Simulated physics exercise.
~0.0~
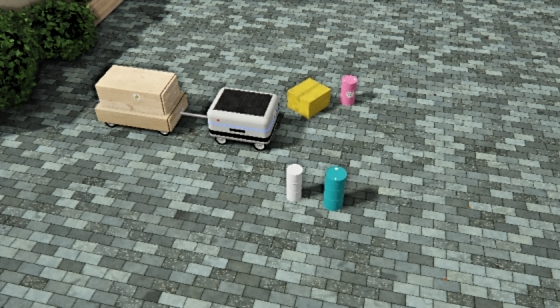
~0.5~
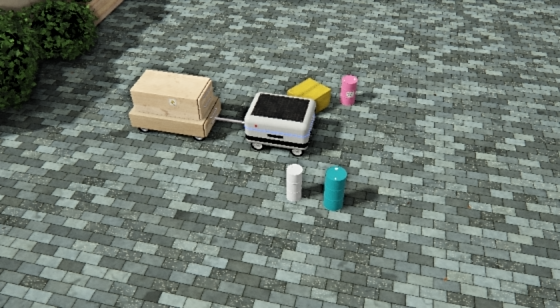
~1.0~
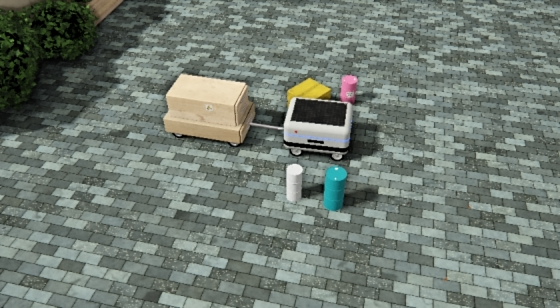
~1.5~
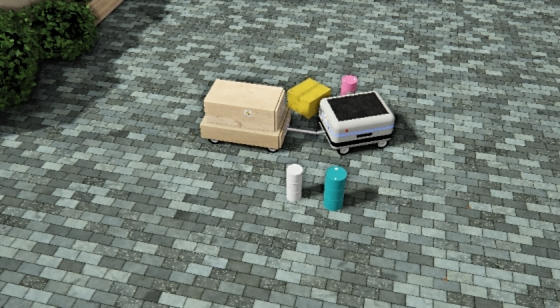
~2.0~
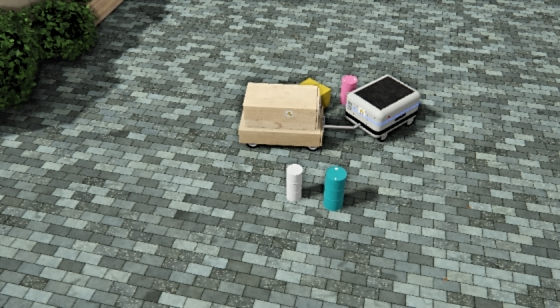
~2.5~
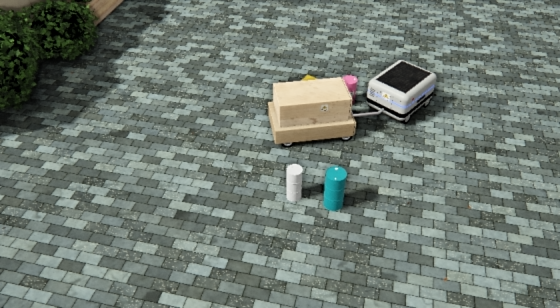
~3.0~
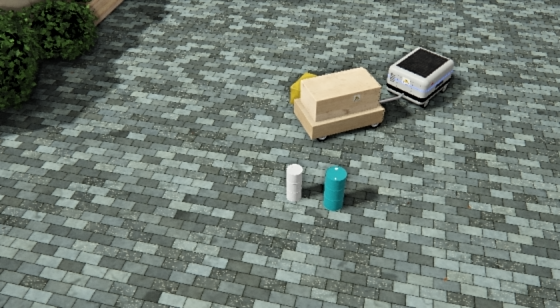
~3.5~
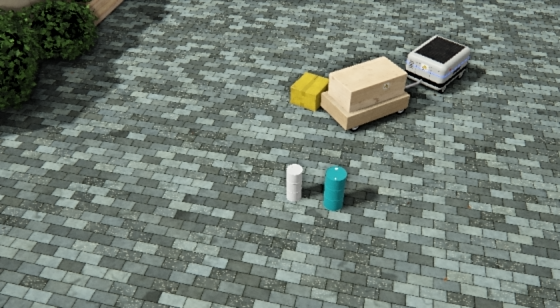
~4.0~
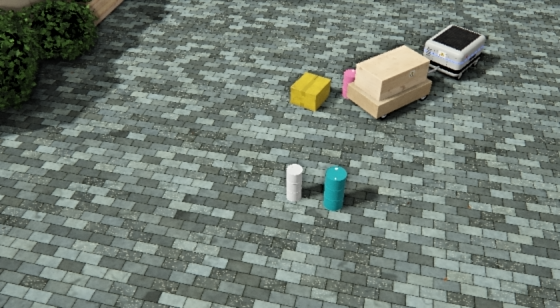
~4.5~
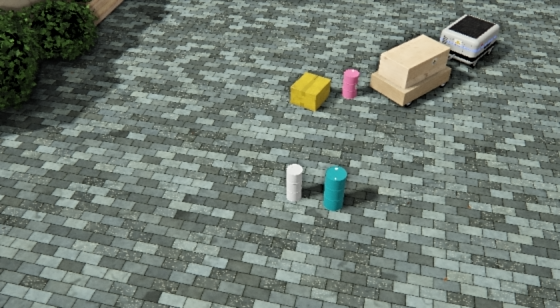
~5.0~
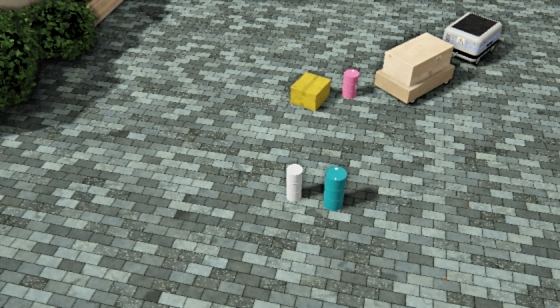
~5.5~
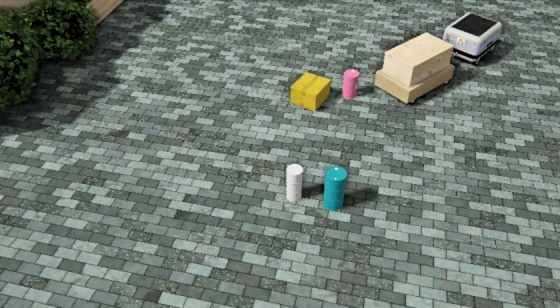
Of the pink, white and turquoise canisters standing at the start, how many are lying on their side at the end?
None of them are lying on their side, as the pink, white and turquoise canisters all still stand upright when the train has stopped.
